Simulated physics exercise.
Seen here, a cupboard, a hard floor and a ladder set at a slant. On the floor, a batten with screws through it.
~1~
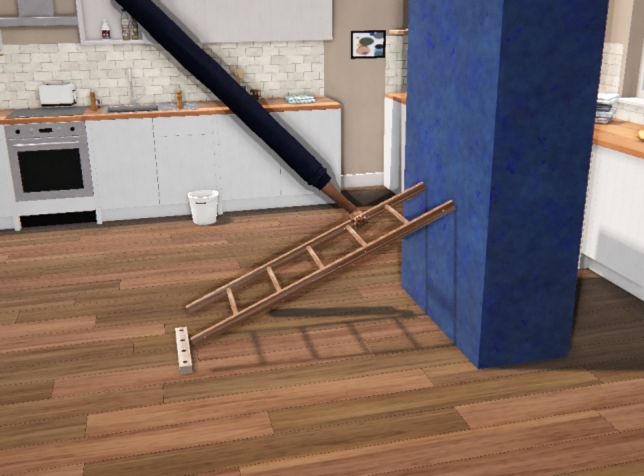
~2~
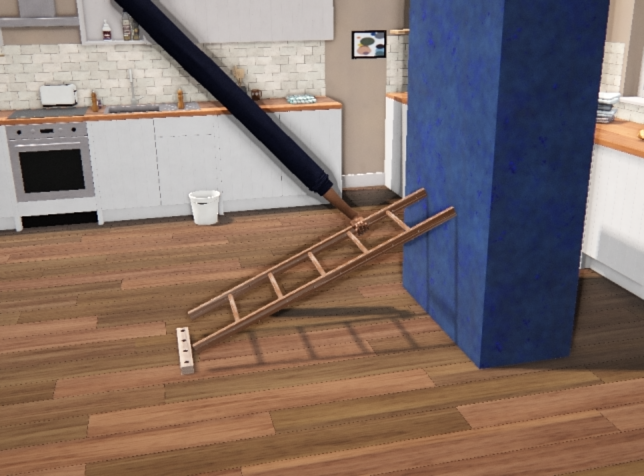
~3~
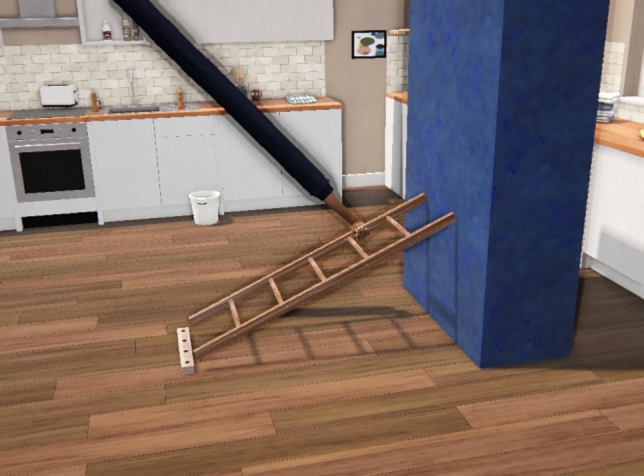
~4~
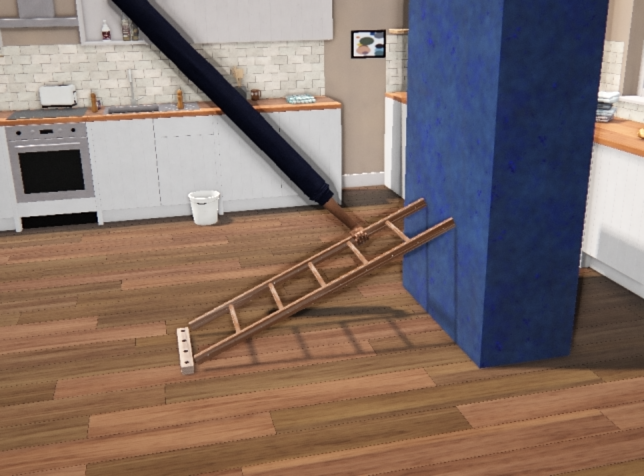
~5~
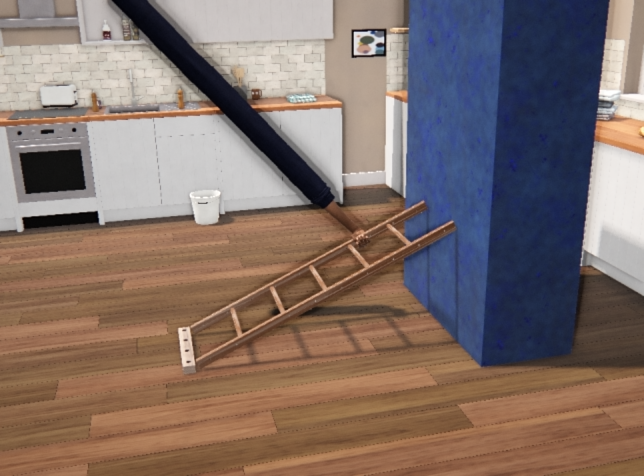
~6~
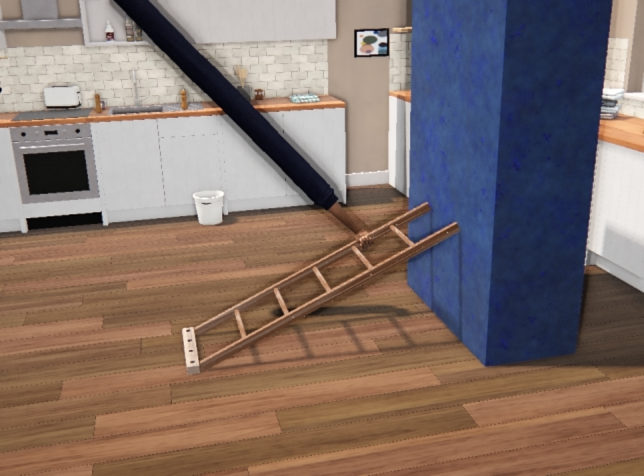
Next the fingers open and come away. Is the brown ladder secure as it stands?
In the end the brown ladder stays up.
Then, 0.10 s on from there, brown ladder moving near (322, 282).
Then, 0.56 s on from there, brown ladder at rest near (322, 282).
In the end, the brown ladder holds its place, near (322, 282).
